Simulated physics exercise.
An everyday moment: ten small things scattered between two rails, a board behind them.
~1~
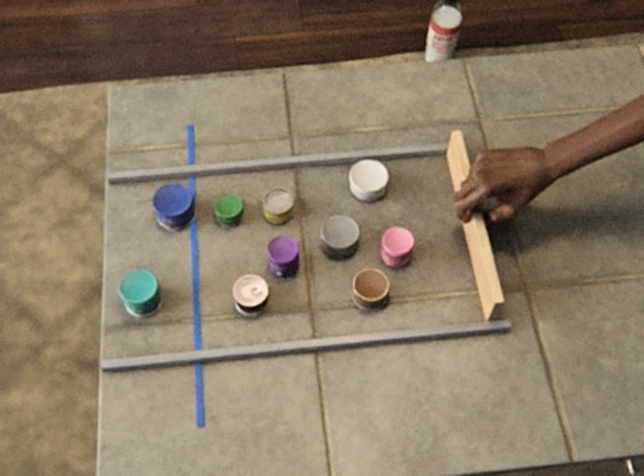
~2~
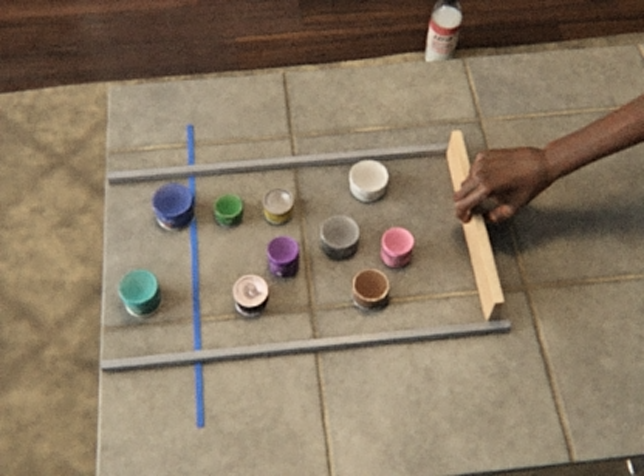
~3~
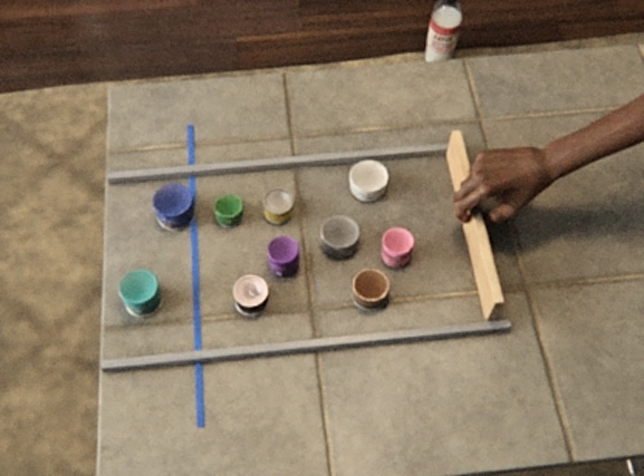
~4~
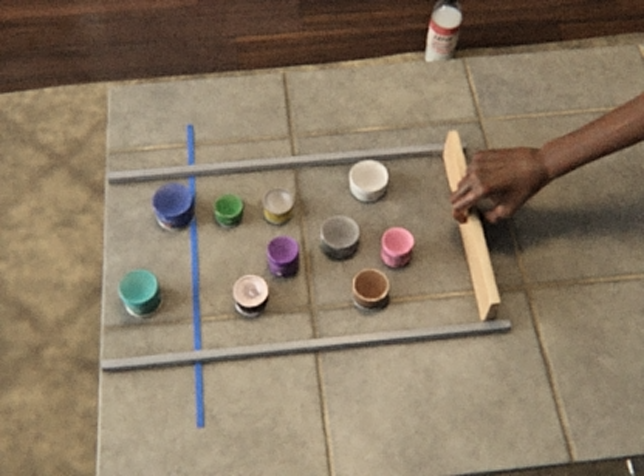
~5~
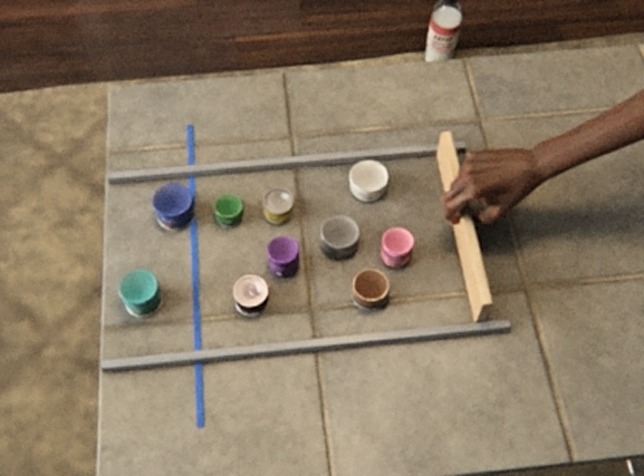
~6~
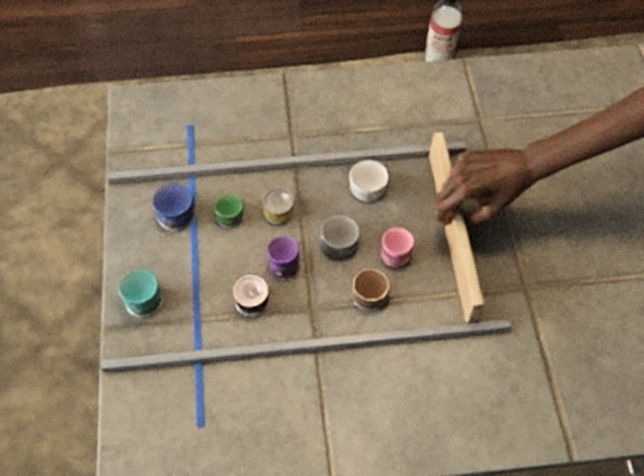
We see small colourful pots scattered between two grey rails on a tiled surface, with a strip of blue tape at left. A hand holds a wooden board still at right, then slides it slightly left, while the pots stay still.
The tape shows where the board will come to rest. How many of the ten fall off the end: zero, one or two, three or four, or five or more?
The number that fall off is zero.
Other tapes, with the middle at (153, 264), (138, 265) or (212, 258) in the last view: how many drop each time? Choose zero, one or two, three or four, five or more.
One after another: One or two; more than four; not one.
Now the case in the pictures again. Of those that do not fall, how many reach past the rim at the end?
The number is 2.
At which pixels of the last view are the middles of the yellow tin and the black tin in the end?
The yellow tin at (178, 222), the black tin at (145, 305).
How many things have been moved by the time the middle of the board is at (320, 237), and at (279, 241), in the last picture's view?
By then 6, and 8.
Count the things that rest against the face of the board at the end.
In contact: 5.
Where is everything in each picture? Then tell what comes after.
In the first picture, turquoise pot (141, 293); blue tin (174, 207); green tin (229, 210); board (473, 222); tape (194, 260).
In the second picture, blue tin (174, 207); grey tub (340, 237).
In the third picture, green tin (229, 211); yellow tin (278, 206).
In the fourth picture, turquoise pot (141, 293); brown pot (370, 289).
In the fifth picture, blue tin (174, 207); pink tub (397, 248).
In the sixth picture, turquoise pot (141, 293); blue tin (174, 207); green tin (229, 211); board (454, 224); tape (194, 260).
Early on, none off yet; turquoise pot at rest near (141, 293); blue tin at rest near (174, 207); green tin at rest near (229, 211).
Finally, the number that fall off is zero.
